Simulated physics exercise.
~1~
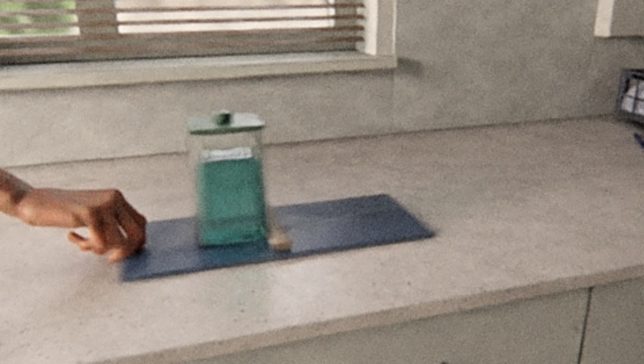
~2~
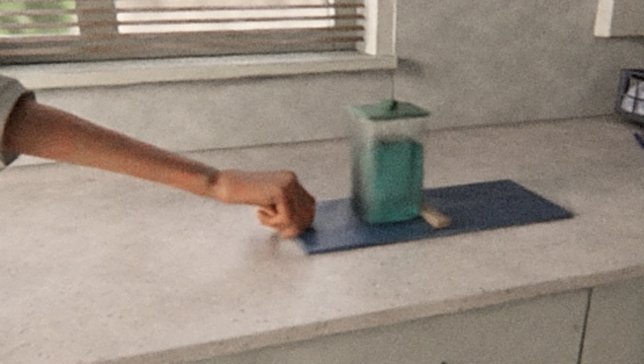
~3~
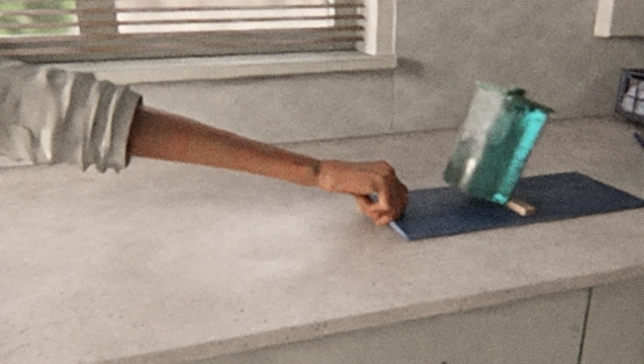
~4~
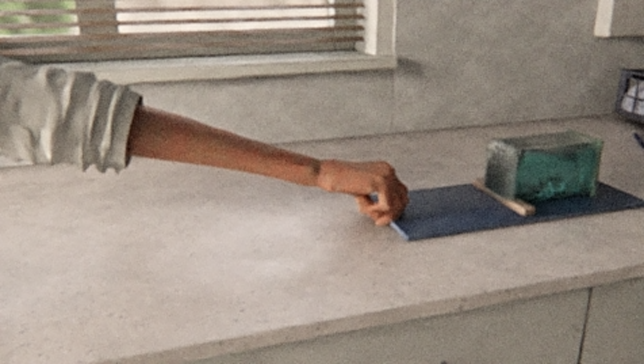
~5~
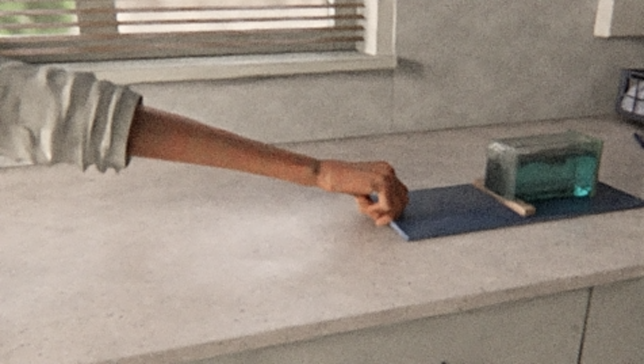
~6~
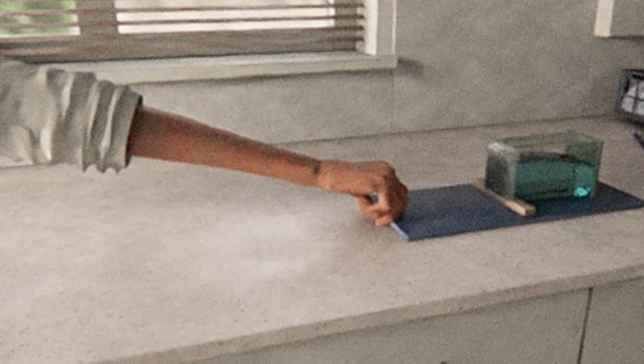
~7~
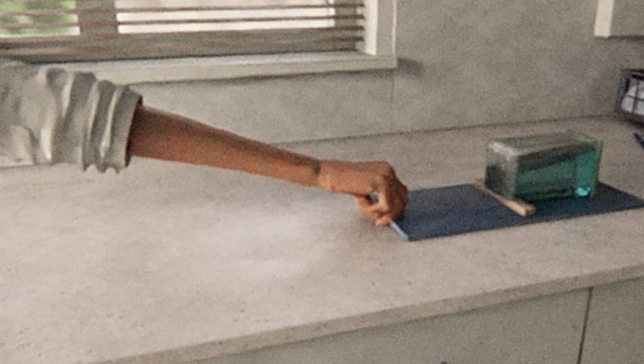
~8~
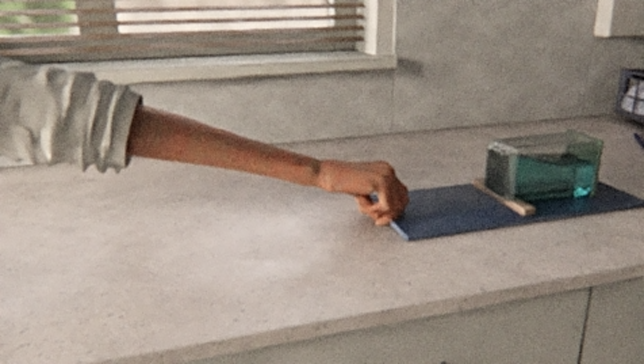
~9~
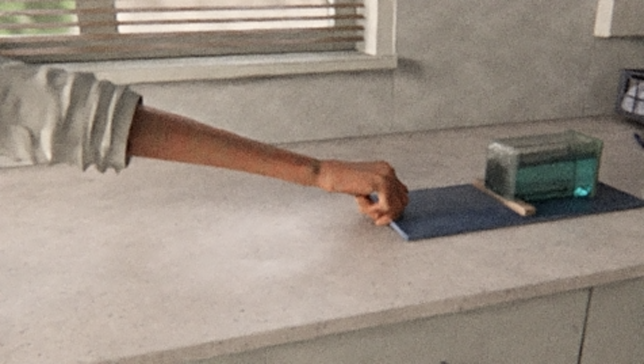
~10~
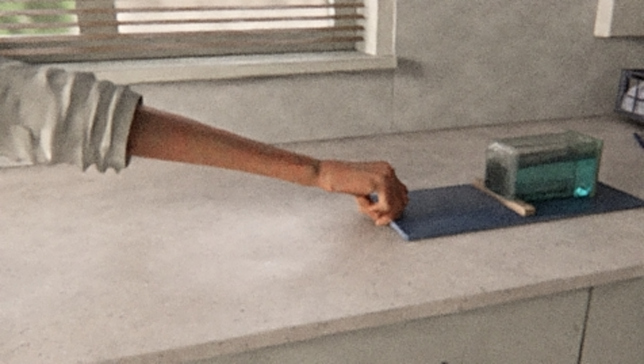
A capped flask of teal liquid topples rightward onto its side as a hand slides its blue board right and stops.
